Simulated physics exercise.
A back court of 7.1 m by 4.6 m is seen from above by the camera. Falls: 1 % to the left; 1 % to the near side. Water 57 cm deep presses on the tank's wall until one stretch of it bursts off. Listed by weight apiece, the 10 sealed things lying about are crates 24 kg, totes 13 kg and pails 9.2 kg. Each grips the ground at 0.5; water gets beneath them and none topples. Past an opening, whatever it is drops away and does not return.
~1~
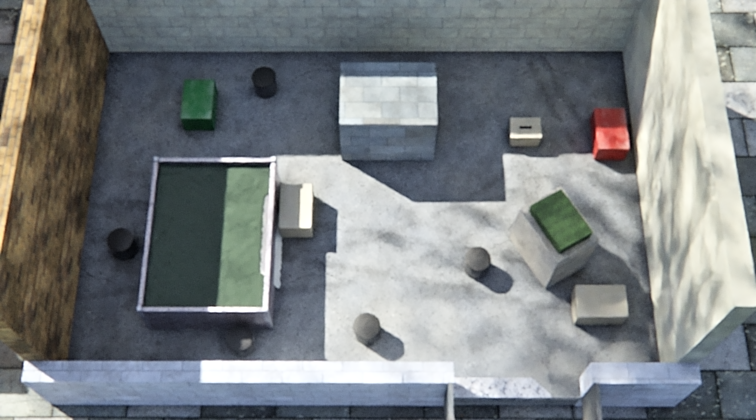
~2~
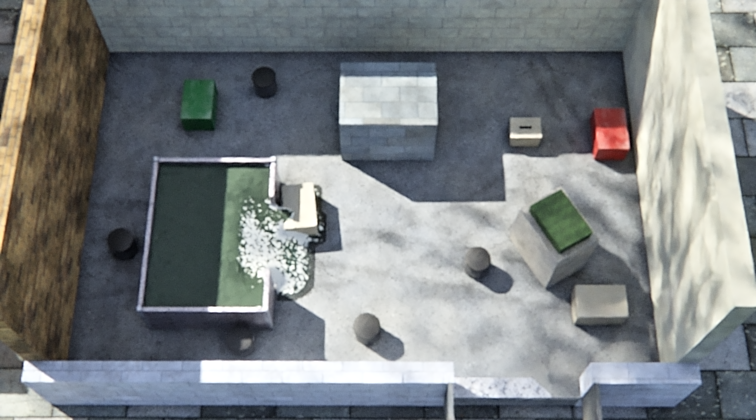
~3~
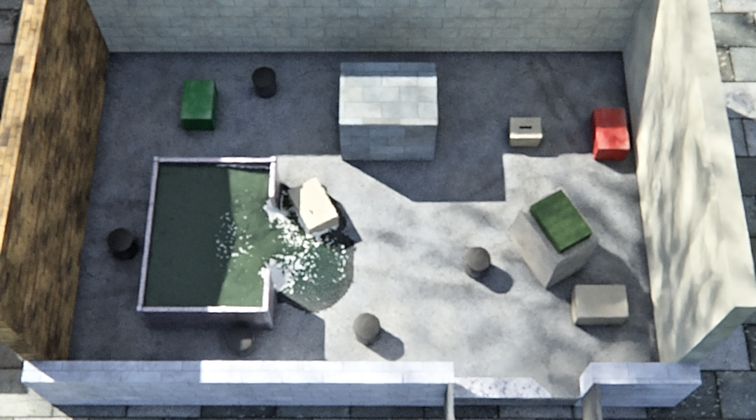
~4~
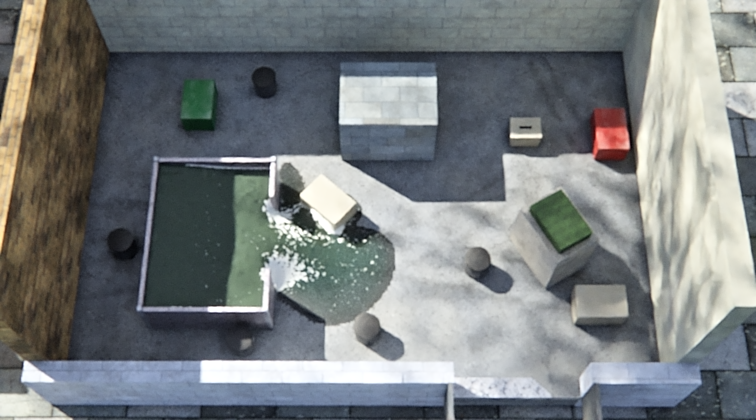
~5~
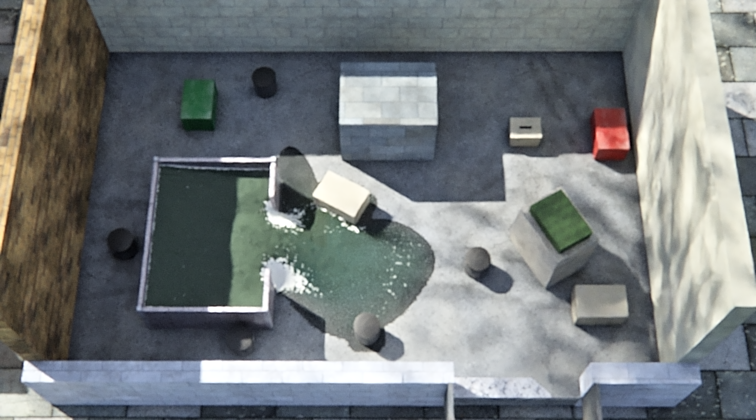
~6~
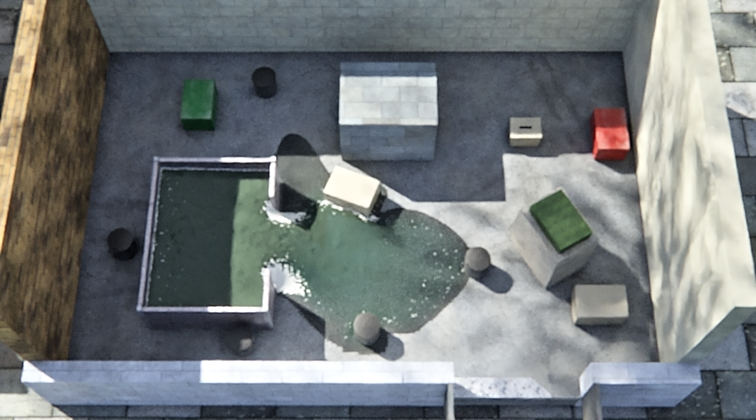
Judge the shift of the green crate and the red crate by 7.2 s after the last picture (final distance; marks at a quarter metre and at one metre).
Result - green crate: Almost no movement; red crate: Small displacement.
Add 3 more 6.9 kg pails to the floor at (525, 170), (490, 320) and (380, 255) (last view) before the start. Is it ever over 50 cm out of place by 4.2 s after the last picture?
Respectively: Greater, greater, greater.
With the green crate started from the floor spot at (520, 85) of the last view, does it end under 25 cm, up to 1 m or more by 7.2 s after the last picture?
Well, it rests almost unmoved.
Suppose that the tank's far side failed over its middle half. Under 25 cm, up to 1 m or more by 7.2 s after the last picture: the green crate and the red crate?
Outcome - green crate: Long-distance displacement, red crate: No real movement.
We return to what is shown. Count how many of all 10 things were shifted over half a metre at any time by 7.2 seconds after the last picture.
4 in all.
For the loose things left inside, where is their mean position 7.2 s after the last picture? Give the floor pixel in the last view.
I'd put it around (404, 210).
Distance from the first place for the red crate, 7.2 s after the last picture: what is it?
Some 80 cm, give or take.
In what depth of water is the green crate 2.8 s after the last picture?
Roughly 1 cm deep.
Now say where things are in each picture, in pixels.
The first picture shows the green crate at (198, 99), on the bottom; the red crate at (612, 128), on the bottom; water covers 2.7 m2; 0 of 10 have shifted.
The second picture shows the green crate at (198, 99), on the bottom; the red crate at (612, 128), on the bottom; 3.1 m2 under water; 0 of 10 have shifted.
The third picture shows the green crate at (198, 99), on the bottom; the red crate at (612, 128) rests on the ground; water covers 3.8 m2; 1 of 10 have shifted.
The fourth picture shows the green crate at (198, 99), on the bottom; the red crate at (612, 128) rests on the ground; 4.5 m2 under water; 1 of 10 have shifted.
The fifth picture shows the green crate at (198, 99), on the bottom; the red crate at (612, 128), on the bottom; water covers 5.4 m2; 1 of 10 have shifted.
The sixth picture shows the green crate at (198, 99), on the bottom; the red crate at (612, 128) rests on the ground; water covers 6.5 m2; 1 of 10 have shifted.
Then, 0.9 s after the last picture the green crate is near (198, 99), 0.0 m from its start, aground; the red crate is near (612, 128), 0.0 m from its start, aground; 0 of 10 are out; 0 afloat.
Then, 2.8 s after the last picture the green crate is near (198, 99), 0.0 m from its start, aground; the red crate is near (611, 83), 0.7 m from its start, aground; 0 of 10 are out; 0 afloat.
Then, 4.8 s after the last picture the green crate is near (198, 99), 0.0 m from its start, aground; the red crate is near (609, 78), 0.8 m from its start, aground; 0 of 10 are out; 0 afloat.
Then, 7.2 s after the last picture the green crate is near (198, 99), 0.0 m from its start, aground; the red crate is near (609, 78), 0.8 m from its start, aground; 0 of 10 are out; 0 afloat.
